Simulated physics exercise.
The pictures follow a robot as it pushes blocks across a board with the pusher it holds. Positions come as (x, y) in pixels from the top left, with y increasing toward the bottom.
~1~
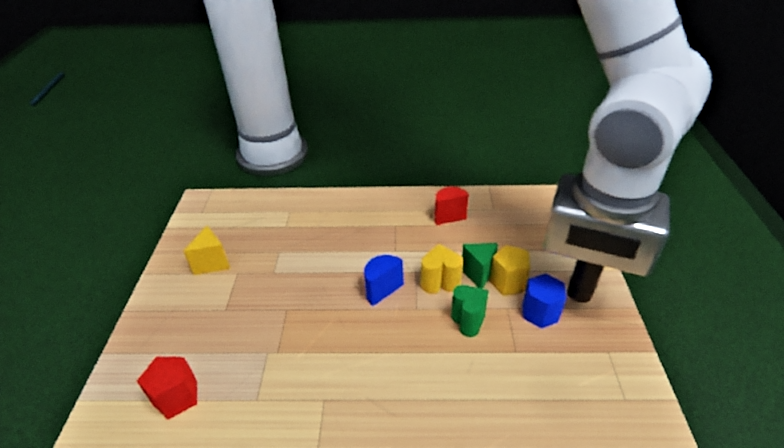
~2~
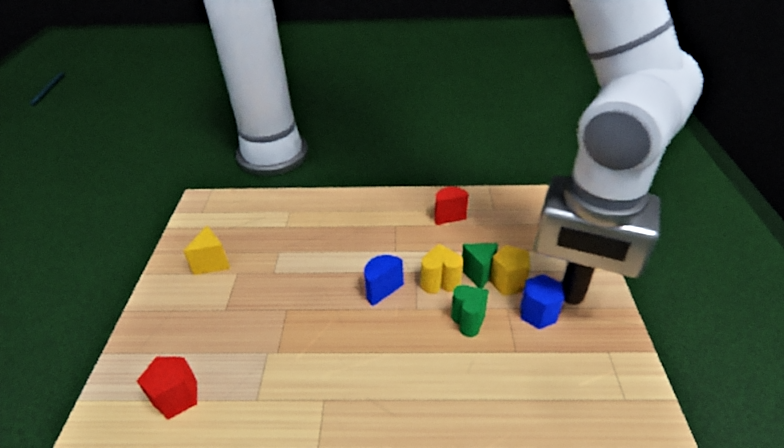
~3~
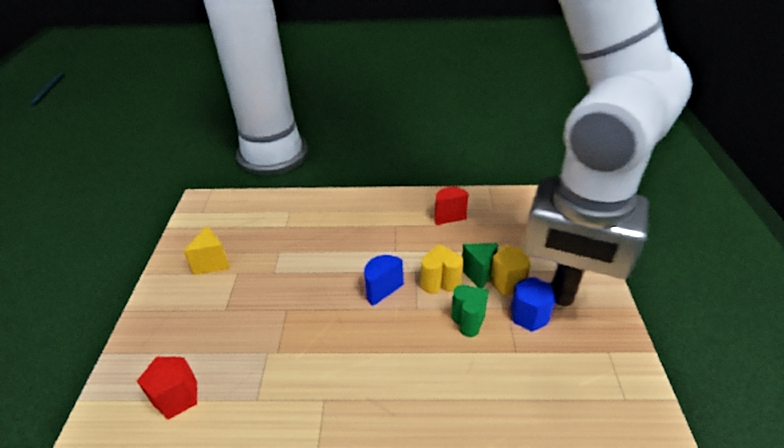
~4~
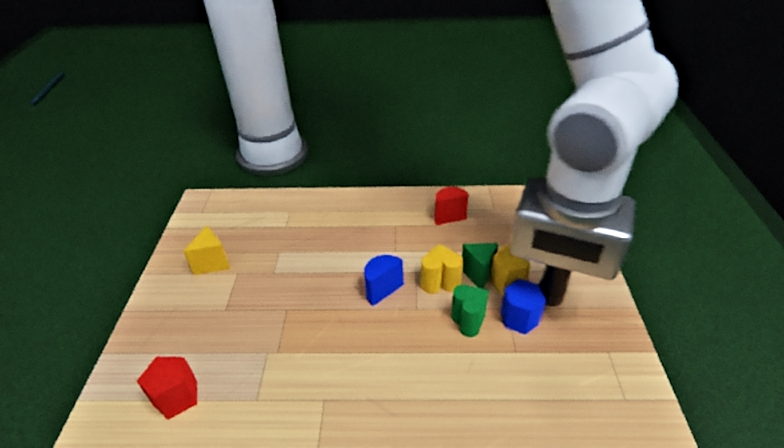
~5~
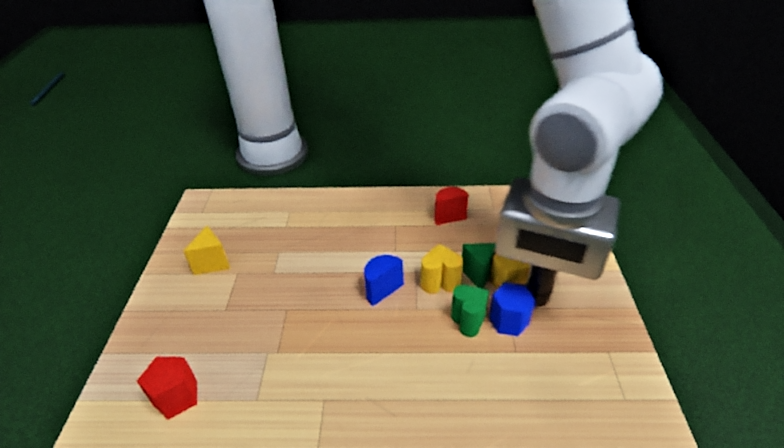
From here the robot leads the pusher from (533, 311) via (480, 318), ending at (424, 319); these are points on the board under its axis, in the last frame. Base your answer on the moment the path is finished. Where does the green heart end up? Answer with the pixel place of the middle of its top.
In the picture, it is at (401, 306).
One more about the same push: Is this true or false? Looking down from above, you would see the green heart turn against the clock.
It is false.
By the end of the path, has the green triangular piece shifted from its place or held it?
That block will keep its spot.
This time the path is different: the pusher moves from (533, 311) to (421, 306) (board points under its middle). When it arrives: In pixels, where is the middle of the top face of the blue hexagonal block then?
At pixel (476, 308).
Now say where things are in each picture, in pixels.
The first picture shows tip of the pusher at (579, 294), middles of tops, green heart at (471, 297), green triangular piece at (482, 251), yellow five-sided block at (513, 258), blue hexagonal block at (547, 288).
The second picture shows pusher at (571, 296), blue hexagonal block at (545, 289).
The third picture shows pusher at (562, 298), blue hexagonal block at (536, 291).
The fourth picture shows pusher at (550, 298), blue hexagonal block at (525, 294).
The fifth picture shows pusher at (537, 298), green heart at (471, 297), green triangular piece at (482, 251), yellow five-sided block partly hidden, blue hexagonal block at (514, 296).
The first path, step by step. One third of the way, pusher at (500, 305); green heart at (450, 298); blue hexagonal block at (481, 310), turned 20° anticlockwise.
Two thirds of the way, pusher at (462, 306); green heart at (427, 301), turned 25° clockwise; blue hexagonal block at (455, 318), turned 60° anticlockwise.
At the end, pusher at (424, 306); green heart at (401, 306), turned 30° clockwise; green triangular piece unmoved; yellow five-sided block unmoved; blue hexagonal block at (453, 320), turned 65° anticlockwise.
